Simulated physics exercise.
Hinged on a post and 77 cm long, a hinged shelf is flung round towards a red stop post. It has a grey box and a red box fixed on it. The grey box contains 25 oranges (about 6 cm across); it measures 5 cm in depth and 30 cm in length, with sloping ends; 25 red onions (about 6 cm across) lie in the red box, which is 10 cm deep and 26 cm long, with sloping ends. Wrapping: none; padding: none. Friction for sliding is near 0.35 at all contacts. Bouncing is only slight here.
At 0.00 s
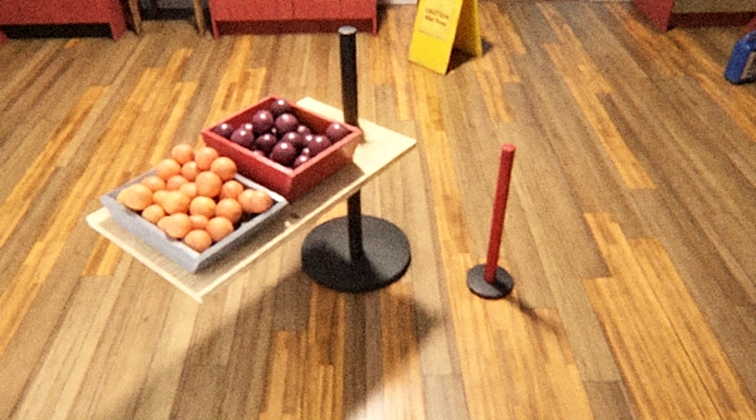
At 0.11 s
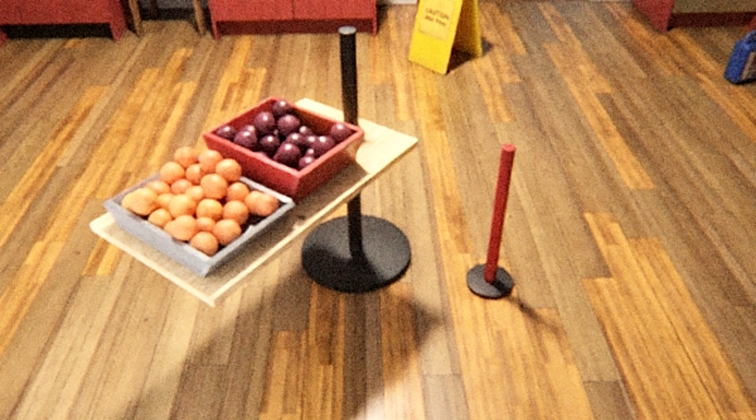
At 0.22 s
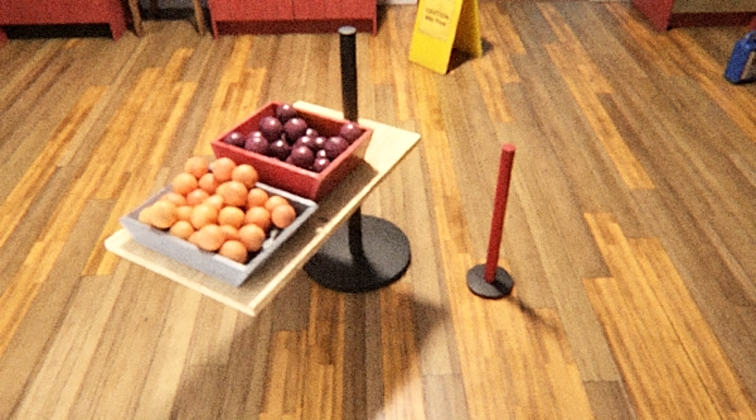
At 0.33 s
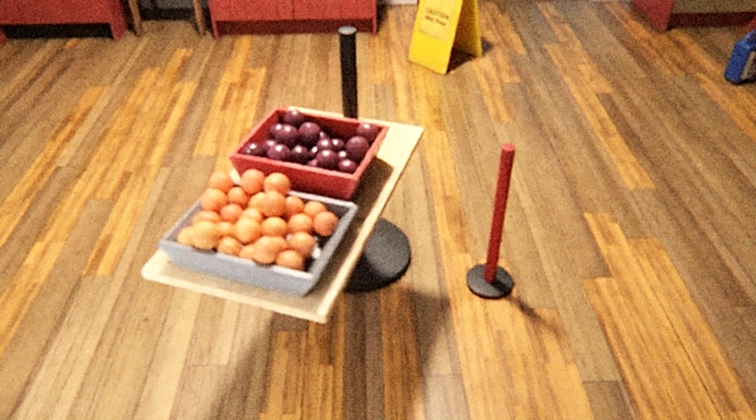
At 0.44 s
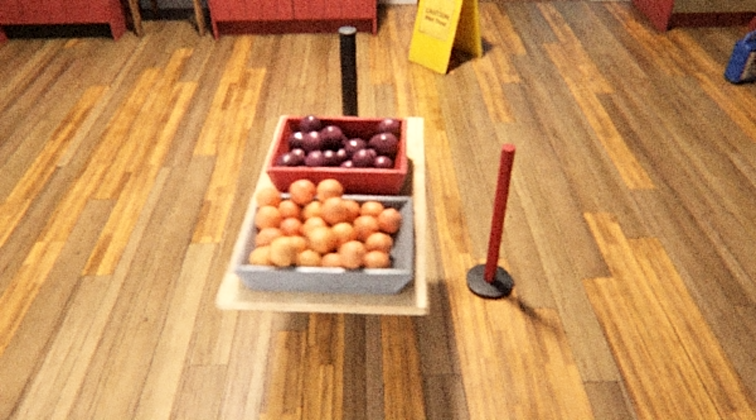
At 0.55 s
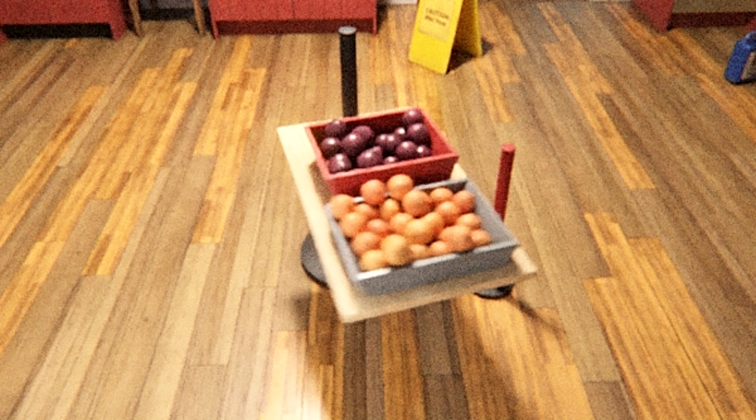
A pale wooden shelf hinged on a black post swings towards the right, slowly at first and then faster, carrying a grey box of oranges and a red box of dark red onions. Seen from above by a still camera, the plank floor holds a short red post at right, with a yellow caution sign and red cabinets behind. The shelf sweeps across the foreground until it partly covers the red post, both boxes riding along still full.
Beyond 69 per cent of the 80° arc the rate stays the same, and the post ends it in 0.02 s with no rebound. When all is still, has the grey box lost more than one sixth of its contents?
Yes.
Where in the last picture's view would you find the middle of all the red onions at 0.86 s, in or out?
At about (422, 145).
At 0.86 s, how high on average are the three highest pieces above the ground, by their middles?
Mean height: Some 76 cm.
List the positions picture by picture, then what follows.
In the first frame (each is followed by its nearest rim corner in this view), grey box, (198, 257); red box, (290, 173); turned through 0°; none out.
The second frame shows grey box, (209, 260); red box, (297, 174); turned through 2°.
The third frame shows grey box, (245, 269); red box, (317, 176); turned through 9°.
The fourth frame shows grey box, (311, 277); red box, (353, 177); turned through 20°.
The fifth frame shows grey box, (407, 272); red box, (402, 171); turned through 36°.
The sixth frame shows grey box, (515, 242); red box, (454, 154); turned through 56°; none out.
After 0.66 s, the shelf hits the red post.
After 0.74 s, grey box 22 in, 3 out and red box 25 in, 0 out.
After 0.86 s, grey box 19 in, 6 out and red box 25 in, 0 out.
After 1.08 s, grey box 16 in, 9 out and red box 25 in, 0 out.
Final count (at 1.51 s), grey box 15 in, 10 out and red box 25 in, 0 out. Asked share, 10 of 25, 40 per cent.
